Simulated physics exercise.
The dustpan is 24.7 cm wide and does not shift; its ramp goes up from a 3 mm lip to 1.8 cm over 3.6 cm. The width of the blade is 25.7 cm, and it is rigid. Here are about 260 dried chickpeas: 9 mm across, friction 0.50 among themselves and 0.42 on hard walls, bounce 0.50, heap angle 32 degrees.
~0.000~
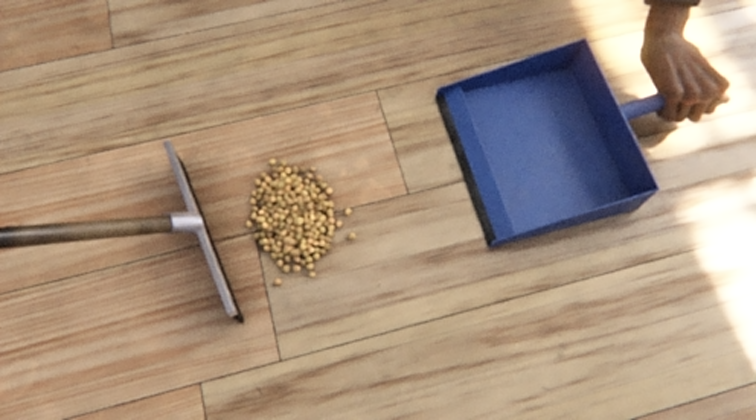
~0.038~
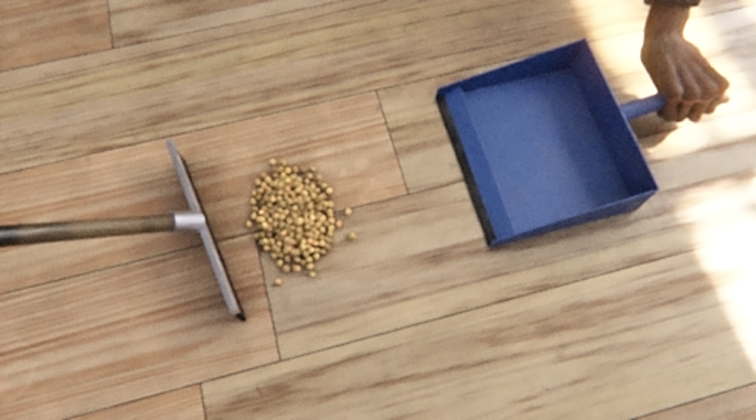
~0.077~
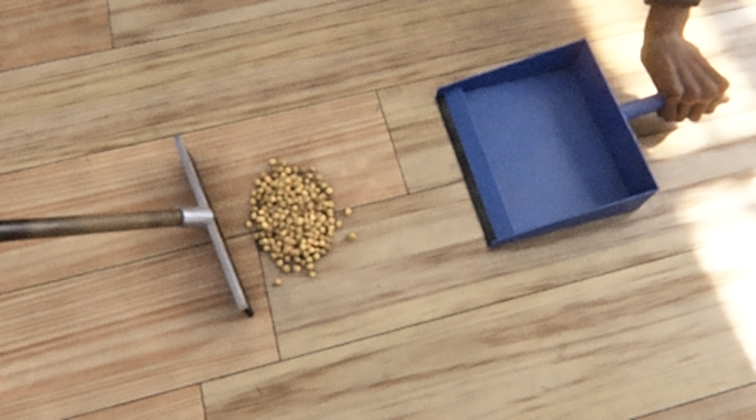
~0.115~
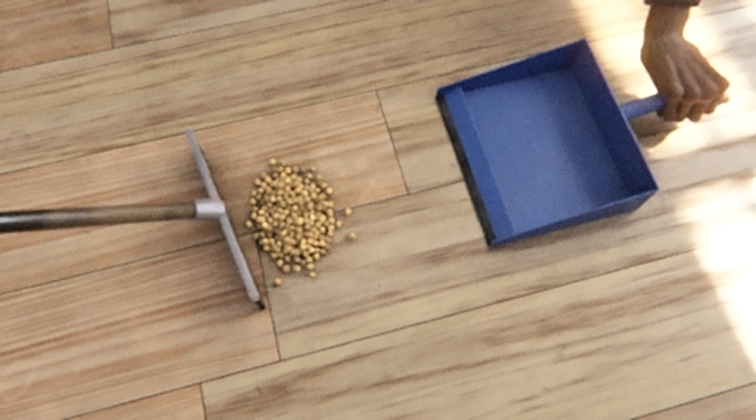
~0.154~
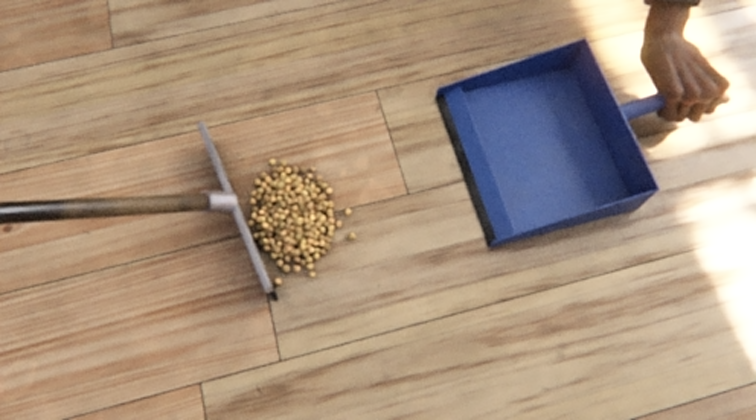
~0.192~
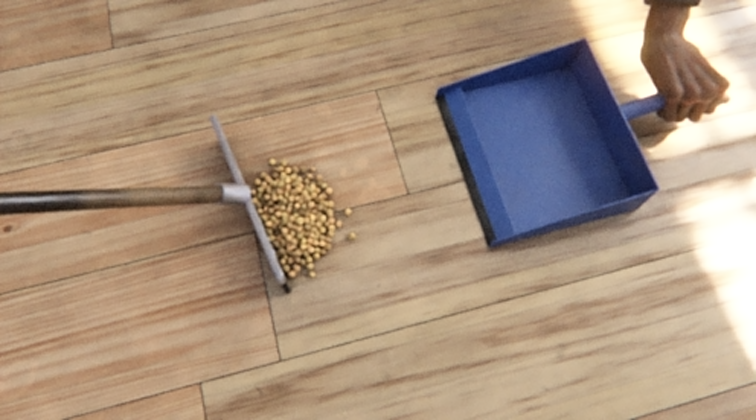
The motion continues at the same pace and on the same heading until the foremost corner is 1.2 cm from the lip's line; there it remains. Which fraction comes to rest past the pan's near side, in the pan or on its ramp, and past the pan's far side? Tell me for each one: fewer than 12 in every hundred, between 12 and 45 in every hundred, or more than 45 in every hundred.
Past the pan's near side: My money's on a low share. In the pan or on its ramp: My money's on a medium-sized share. Past the pan's far side: My money's on a medium-sized share.
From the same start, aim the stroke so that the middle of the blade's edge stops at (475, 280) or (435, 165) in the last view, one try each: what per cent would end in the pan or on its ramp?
Close to 0 and 30 in a hundred, in that order.
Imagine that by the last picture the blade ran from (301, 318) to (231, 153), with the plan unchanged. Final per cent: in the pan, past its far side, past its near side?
Pan 5; far 0; near 15.
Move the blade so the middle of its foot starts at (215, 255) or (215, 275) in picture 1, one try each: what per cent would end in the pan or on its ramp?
Close to 30 in a hundred, then close to 25 in a hundred.
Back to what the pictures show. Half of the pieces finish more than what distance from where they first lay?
That distance is close to 26 cm.
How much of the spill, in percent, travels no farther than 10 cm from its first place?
That share is some 0 percent.
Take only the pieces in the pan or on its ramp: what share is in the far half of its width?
I'd put it at around 90 per cent.
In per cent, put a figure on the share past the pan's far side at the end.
I'd put it near 20 percent.
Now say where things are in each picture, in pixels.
Blade from (232, 312) to (170, 147), moved 0.0 cm, 0 of the pieces shifted so far; middle of the pieces at (293, 213); pan at (545, 148), in the first frame.
Blade from (235, 310) to (172, 146), moved 0.4 cm, 0 of the pieces shifted so far; middle of the pieces at (293, 213), in the second frame.
Blade from (243, 305) to (179, 142), moved 1.5 cm, 0 of the pieces shifted so far; middle of the pieces at (293, 213), in the third frame.
Blade from (255, 297) to (191, 136), moved 3.2 cm, 0 of the pieces shifted so far; middle of the pieces at (293, 213), in the fourth frame.
Blade from (269, 288) to (203, 129), moved 5.1 cm, 0 of the pieces shifted so far; middle of the pieces at (293, 213), in the fifth frame.
Blade from (282, 280) to (215, 122), moved 7.0 cm, 63 of the pieces shifted so far; middle of the pieces at (293, 214); pan at (545, 148). Its pace works out near 0.49 m/s, heading 20 degrees away from the viewer's side, in the sixth frame.
After 0.47 s, middle of the blade 17 cm from the lip; 0 % over the lip, far side 0 %, near side 0 %.
After 0.66 s, middle of the blade 8 cm from the lip; 0 % over the lip, far side 10 %, near side 0 %.
Then, at 0.96 s, middle of the blade 3 cm from the lip; 30 % over the lip, far side 20 %, near side 0 %.
By 1.3 s all is still; near side 0 %, pan 30 %, far side 20 %, in front of the lip or behind the blade 50 %.
